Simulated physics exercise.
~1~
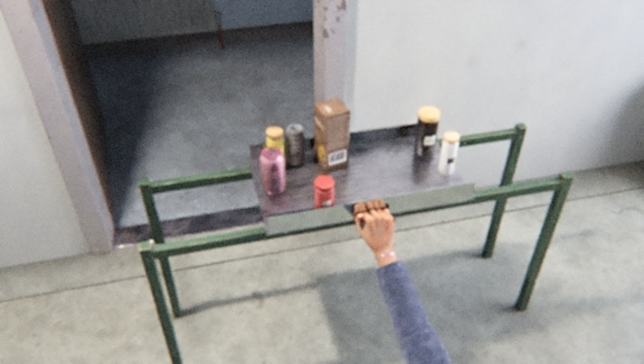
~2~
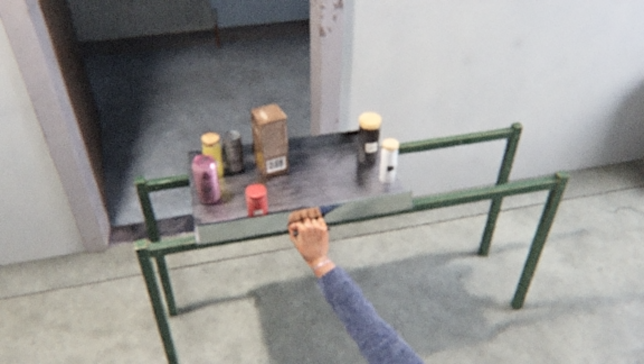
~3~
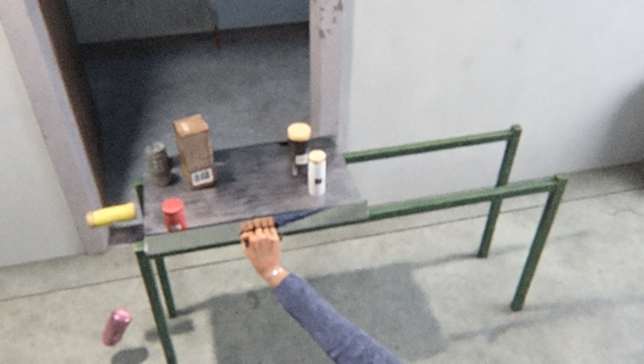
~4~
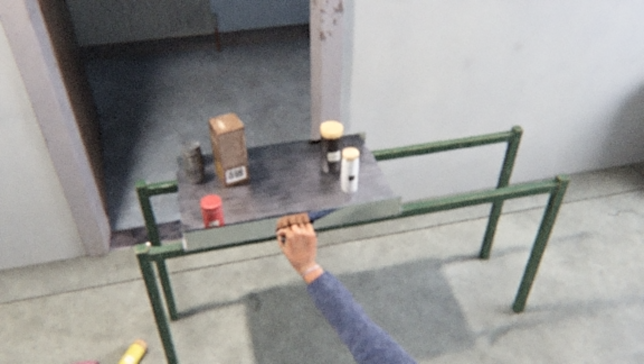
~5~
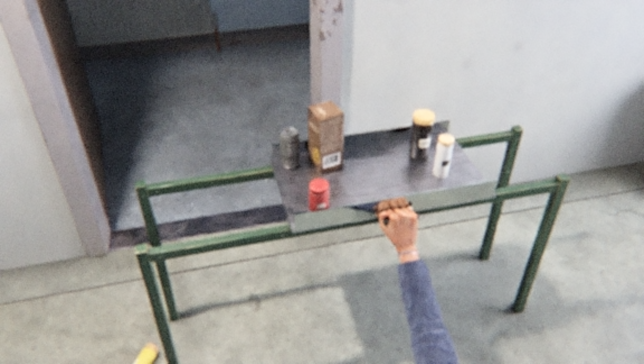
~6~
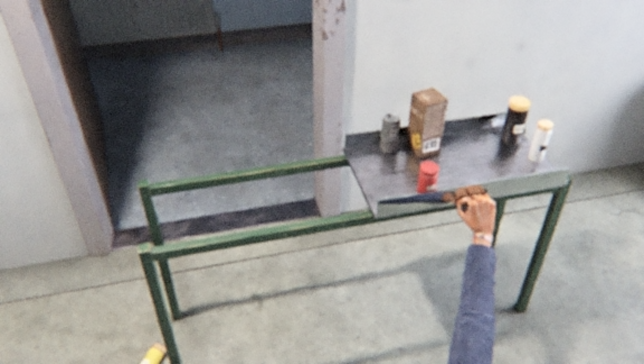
A sliding shelf on green rails, pushed by a hand, moves left with seven containers aboard, and the pink can and yellow shaker drop off its left side; the hand then moves it back to the far right, the other five still upright on it.
